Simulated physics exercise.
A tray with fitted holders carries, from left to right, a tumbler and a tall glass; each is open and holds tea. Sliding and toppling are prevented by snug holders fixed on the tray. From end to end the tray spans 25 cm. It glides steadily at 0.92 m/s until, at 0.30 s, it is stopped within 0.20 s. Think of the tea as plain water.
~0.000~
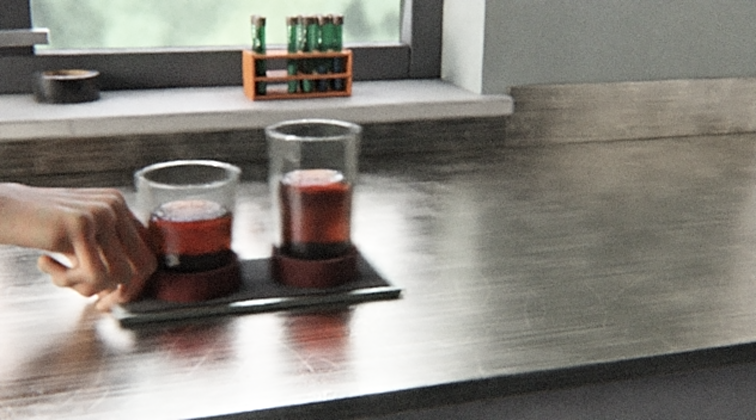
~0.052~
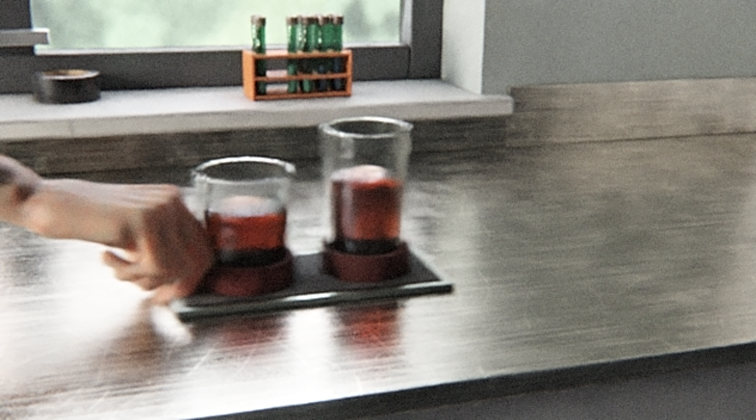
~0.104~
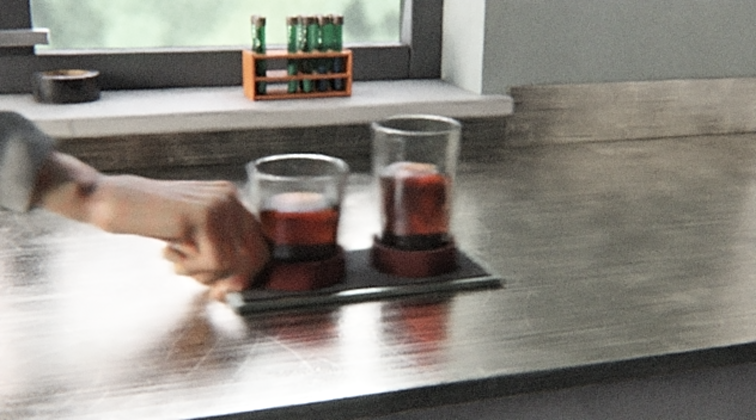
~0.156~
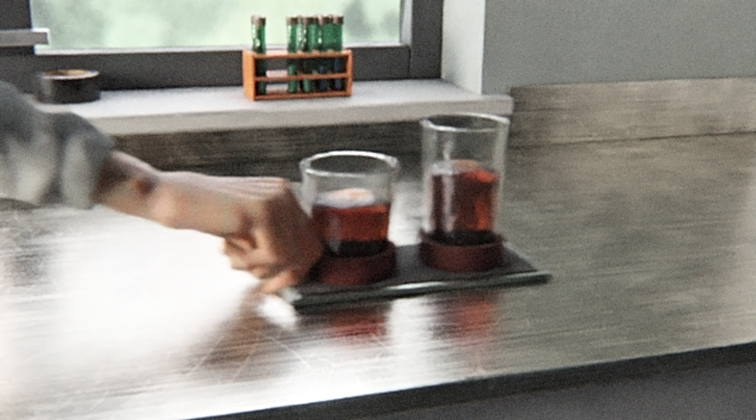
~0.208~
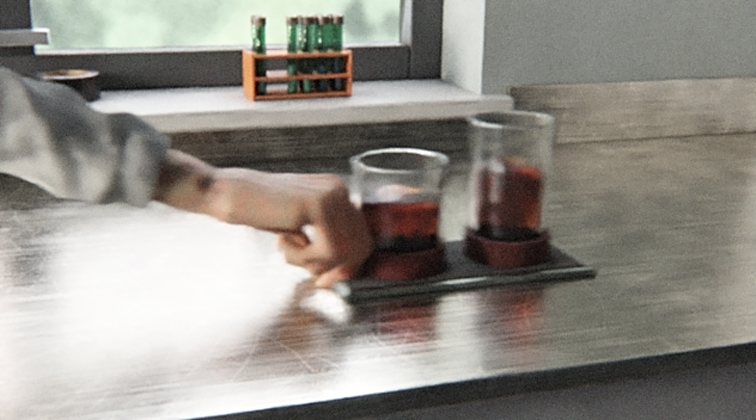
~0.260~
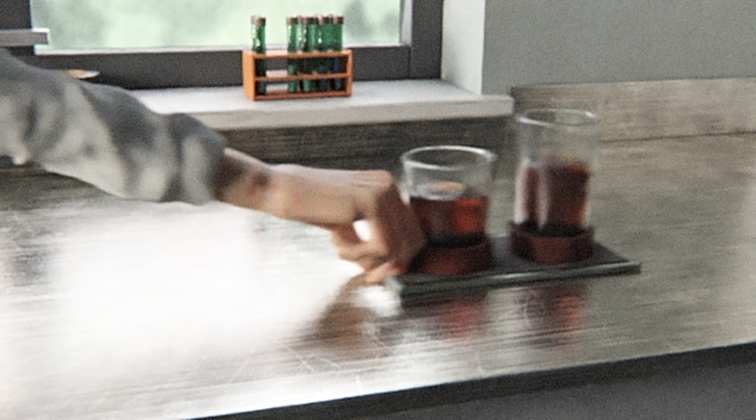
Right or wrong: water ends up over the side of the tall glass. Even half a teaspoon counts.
Wrong.
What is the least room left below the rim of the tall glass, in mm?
At its peak the liquid sits around 6 mm under the rim.
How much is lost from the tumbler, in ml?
The volume comes to about 2 ml.
Then, 0.38 s in, the tray moves at 0.59 m/s; losses from the left are 0, 0 ml.
Then, 0.50 s in, the tray moves at 0.00 m/s; losses from the left are 3, 0 ml.
Then, 0.62 s in, the tray moves at 0.00 m/s; losses from the left are 2, 0 ml.
Then, 0.75 s in, the tray moves at 0.00 m/s; losses from the left are 2, 0 ml.
Finally, losses from the left are 2, 0 ml.
